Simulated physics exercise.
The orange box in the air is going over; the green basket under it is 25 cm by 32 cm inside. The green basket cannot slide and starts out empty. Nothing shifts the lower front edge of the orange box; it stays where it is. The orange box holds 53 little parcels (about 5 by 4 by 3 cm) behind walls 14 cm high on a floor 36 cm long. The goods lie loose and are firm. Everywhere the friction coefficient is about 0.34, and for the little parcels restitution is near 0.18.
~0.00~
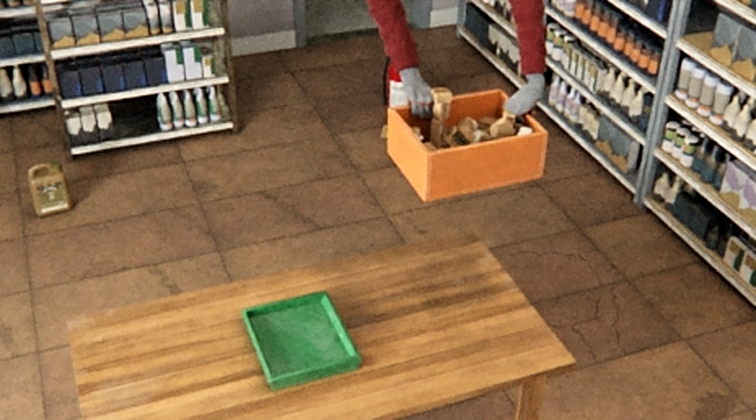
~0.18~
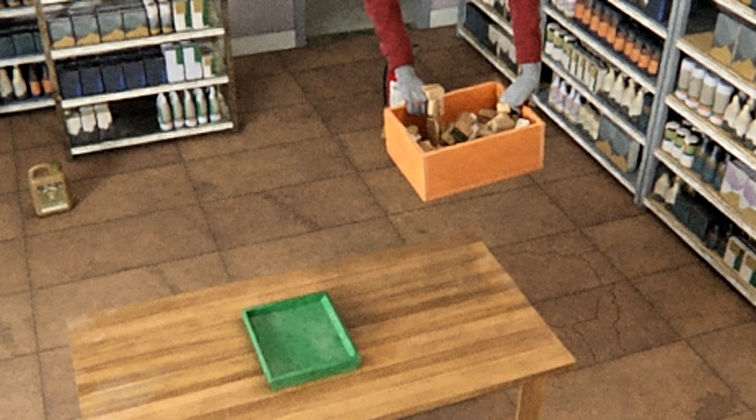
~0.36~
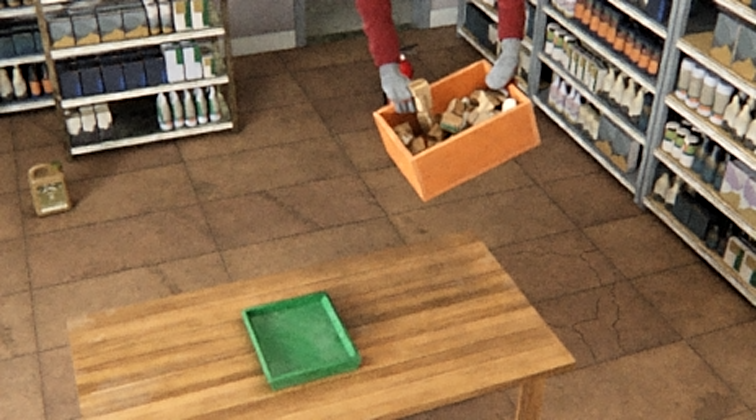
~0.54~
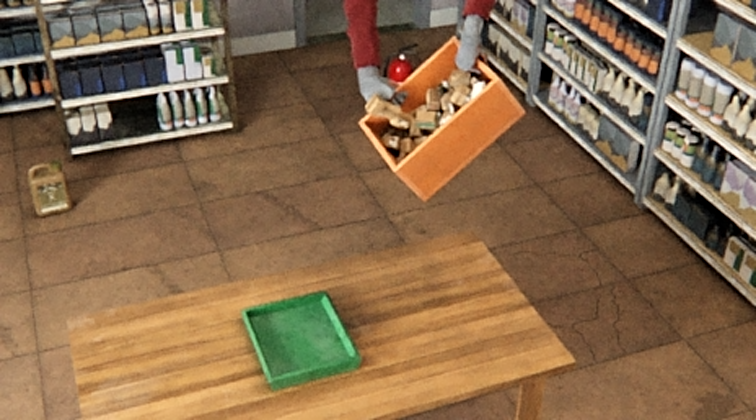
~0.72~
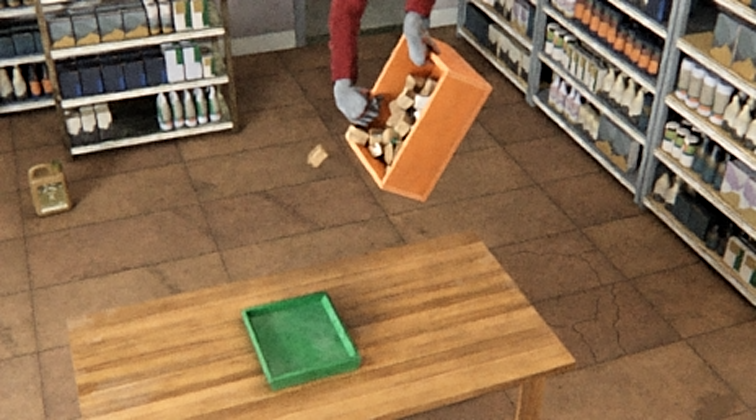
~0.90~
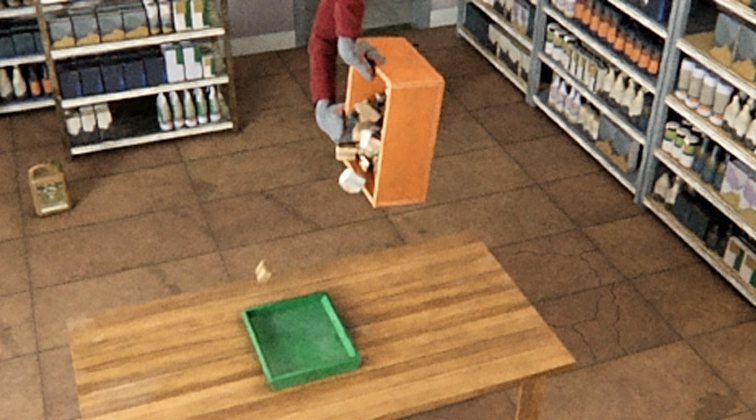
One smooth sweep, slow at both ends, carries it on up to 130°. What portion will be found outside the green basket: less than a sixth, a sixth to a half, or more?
Somewhere from a sixth to half, I reckon.
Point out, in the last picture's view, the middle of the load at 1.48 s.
Centre: About (306, 282).
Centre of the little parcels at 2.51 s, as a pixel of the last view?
Somewhere around (288, 338) in pixels.
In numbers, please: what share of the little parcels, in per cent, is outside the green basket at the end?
30 %.
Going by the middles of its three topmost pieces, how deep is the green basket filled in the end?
Some 6 cm.
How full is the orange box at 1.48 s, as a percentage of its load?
About 10 %, still inside.
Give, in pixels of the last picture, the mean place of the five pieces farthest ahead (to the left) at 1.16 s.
(279, 313).
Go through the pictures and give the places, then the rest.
In the first frame (places track the rim corner closest to us here), orange box (430, 154); green basket (272, 379); tipped 0°; all still inside.
The second frame shows orange box (426, 154); tipped 5°.
The third frame shows orange box (414, 158); tipped 19°.
The fourth frame shows orange box (397, 167); tipped 38°; 1 out, the lowest parcel at (376, 105).
The fifth frame shows orange box (382, 183); tipped 60°; 1 out, the lowest parcel at (318, 156).
The sixth frame shows orange box (374, 202); green basket (272, 379); tipped 83°; 3 out, the lowest parcel at (264, 271).
After 1.16 s, tilt 112°; 38 still in the orange box, 2 in the green basket, 1 outside the green basket and 12 in the air.
After 1.48 s, tilt 130°; 6 still in the orange box, 14 in the green basket, 8 outside the green basket and 25 in the air.
After 1.93 s, tilt 130°; 37 in the green basket and 16 outside the green basket.
When it is over (at 2.51 s), 37 in the green basket and 16 outside the green basket. Asked share, 16 of 53, 30 per cent.
